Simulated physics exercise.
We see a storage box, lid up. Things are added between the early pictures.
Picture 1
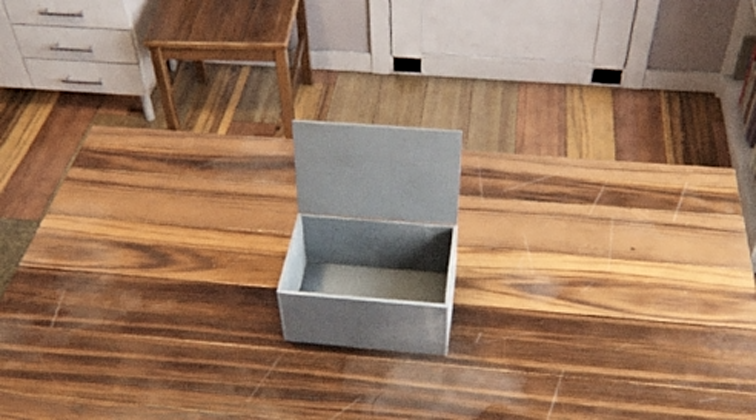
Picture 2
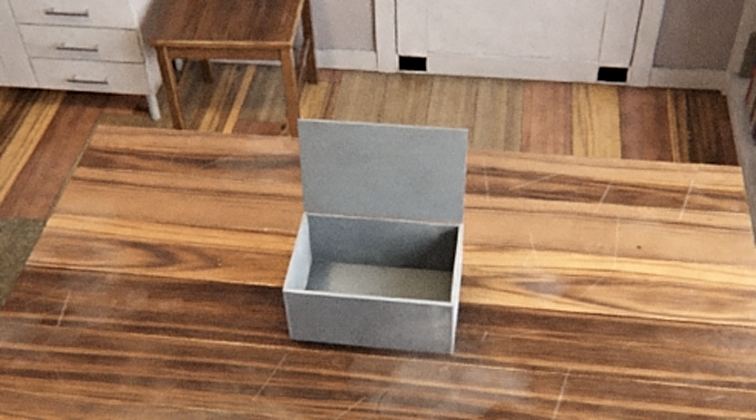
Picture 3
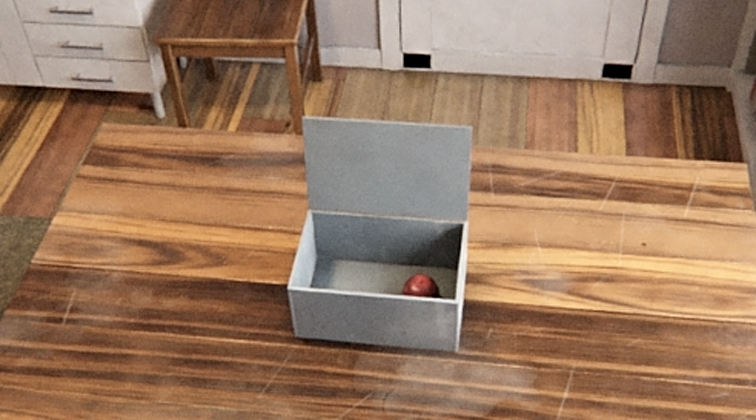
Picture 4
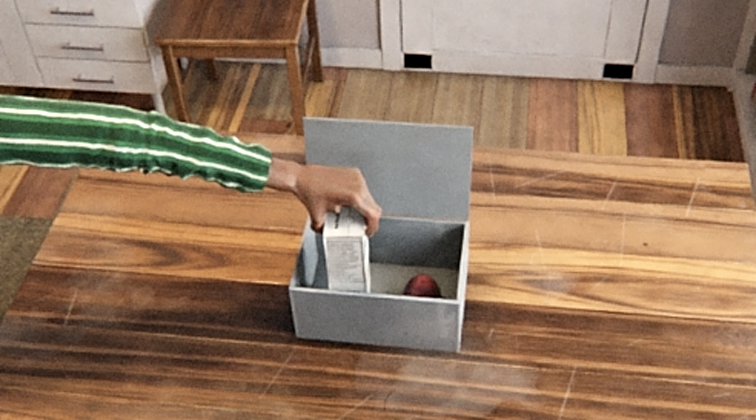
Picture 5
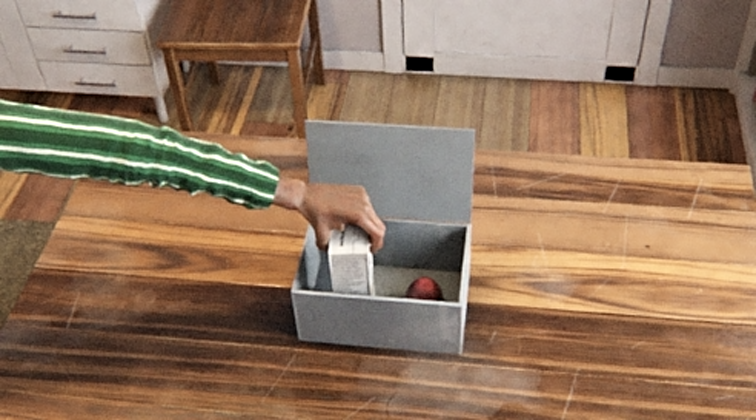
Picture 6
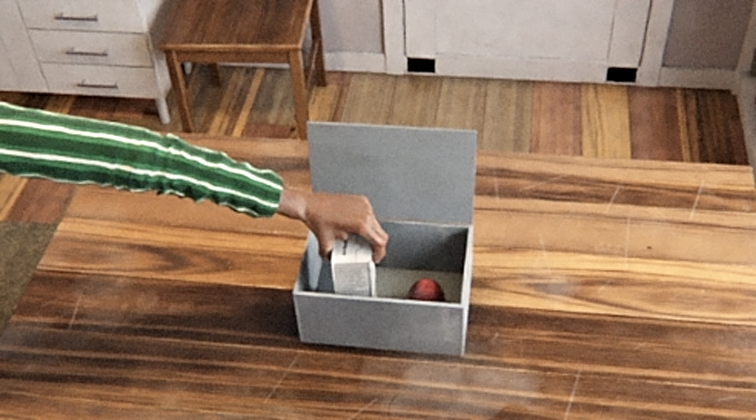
A red ball appears in the open gray box, then a hand lowers a white carton inside.
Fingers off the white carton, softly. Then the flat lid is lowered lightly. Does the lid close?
The lid stays ajar.
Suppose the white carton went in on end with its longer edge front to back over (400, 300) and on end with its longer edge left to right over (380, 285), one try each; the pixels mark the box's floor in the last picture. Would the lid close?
First, it shuts flat; second, it is held up.
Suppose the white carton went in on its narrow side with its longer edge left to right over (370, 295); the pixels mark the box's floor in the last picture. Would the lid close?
Then it sits on the rim.
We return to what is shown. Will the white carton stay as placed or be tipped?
It stays as placed.
Then, 1.40 s later than the last frame, lid 72° above the rim.
Then, 1.80 s later than the last frame, lid 40° above the rim.
When it is over, lid 37° above the rim; both as before. End places, in pixels of the last picture, white carton near (355, 283).
